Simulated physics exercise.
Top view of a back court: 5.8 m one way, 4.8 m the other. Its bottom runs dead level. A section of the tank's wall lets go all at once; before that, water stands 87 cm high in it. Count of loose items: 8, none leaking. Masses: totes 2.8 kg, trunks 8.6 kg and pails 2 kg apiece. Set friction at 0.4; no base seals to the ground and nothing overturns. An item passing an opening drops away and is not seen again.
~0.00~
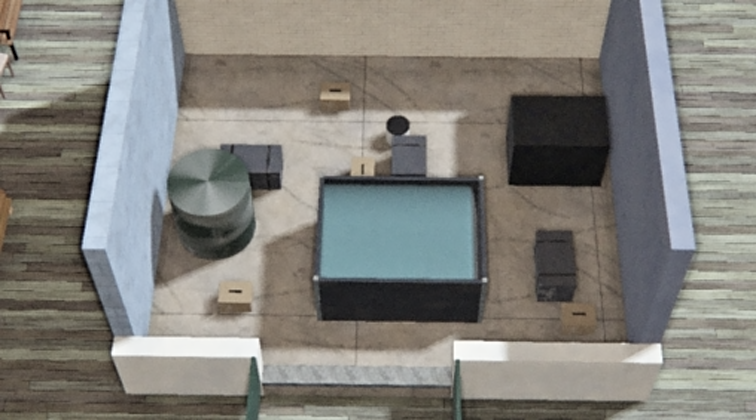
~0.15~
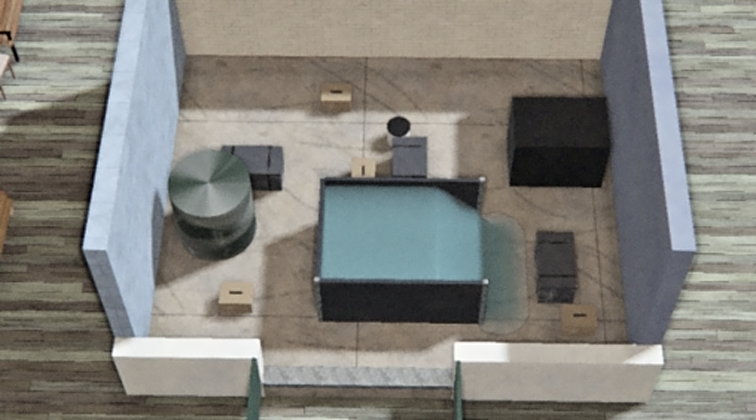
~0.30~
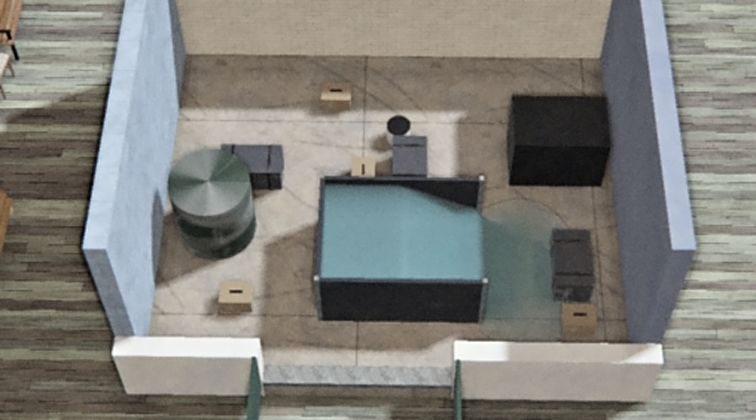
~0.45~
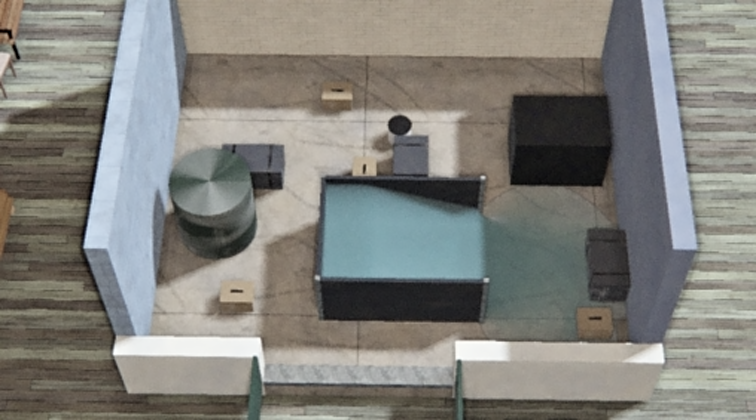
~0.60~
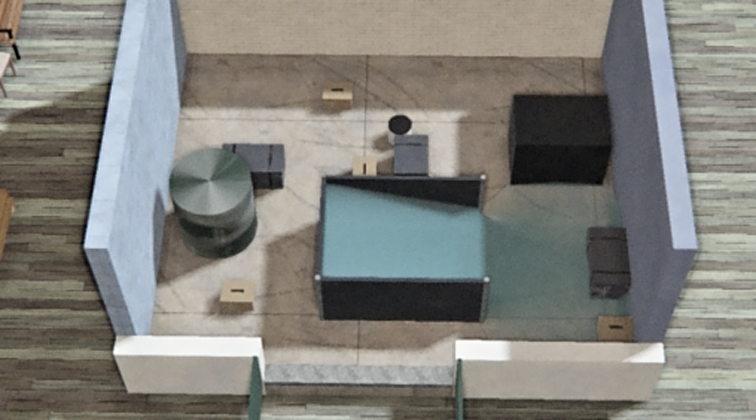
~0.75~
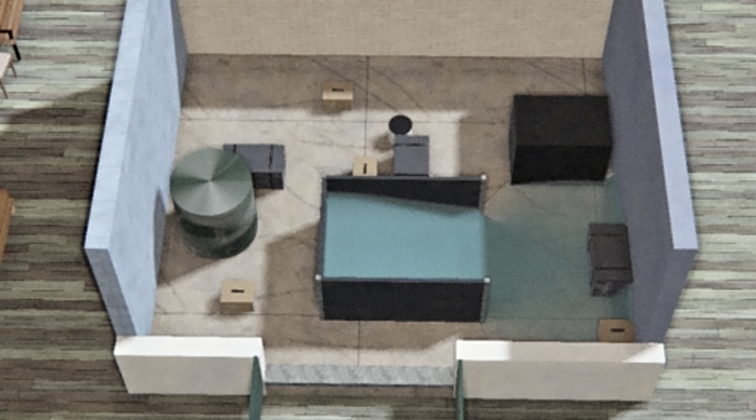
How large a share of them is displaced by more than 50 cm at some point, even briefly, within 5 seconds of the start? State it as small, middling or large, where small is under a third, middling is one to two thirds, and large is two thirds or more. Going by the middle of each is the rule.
Large.
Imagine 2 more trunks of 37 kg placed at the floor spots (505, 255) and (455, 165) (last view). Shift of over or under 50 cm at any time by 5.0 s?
The first comes out beyond the limit, the second beyond the limit.
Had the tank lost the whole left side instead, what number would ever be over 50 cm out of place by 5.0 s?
Count: 5.
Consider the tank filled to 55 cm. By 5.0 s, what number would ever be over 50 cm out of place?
The count would be 6.
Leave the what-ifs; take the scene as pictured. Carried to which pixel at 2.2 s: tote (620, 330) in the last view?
It ends up close to (542, 308).
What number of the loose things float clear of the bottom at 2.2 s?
Count at that moment: 2.
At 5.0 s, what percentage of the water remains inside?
I'd say some 92 percent hasn't gone yet.
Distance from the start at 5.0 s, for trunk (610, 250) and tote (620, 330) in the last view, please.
In sequence, it comes out as 20 cm for the first and washed out for the second.
After 1.1 s 1 of 8 are over 50 cm from their spots; 2 afloat.
After 2.2 s 2 of 8 are over 50 cm from their spots; 2 afloat.
After 3.5 s 5 of 8 are over 50 cm from their spots; 5 afloat.
After 5.0 s 6 of 8 are over 50 cm from their spots, and 8 have been at some point; 7 afloat.
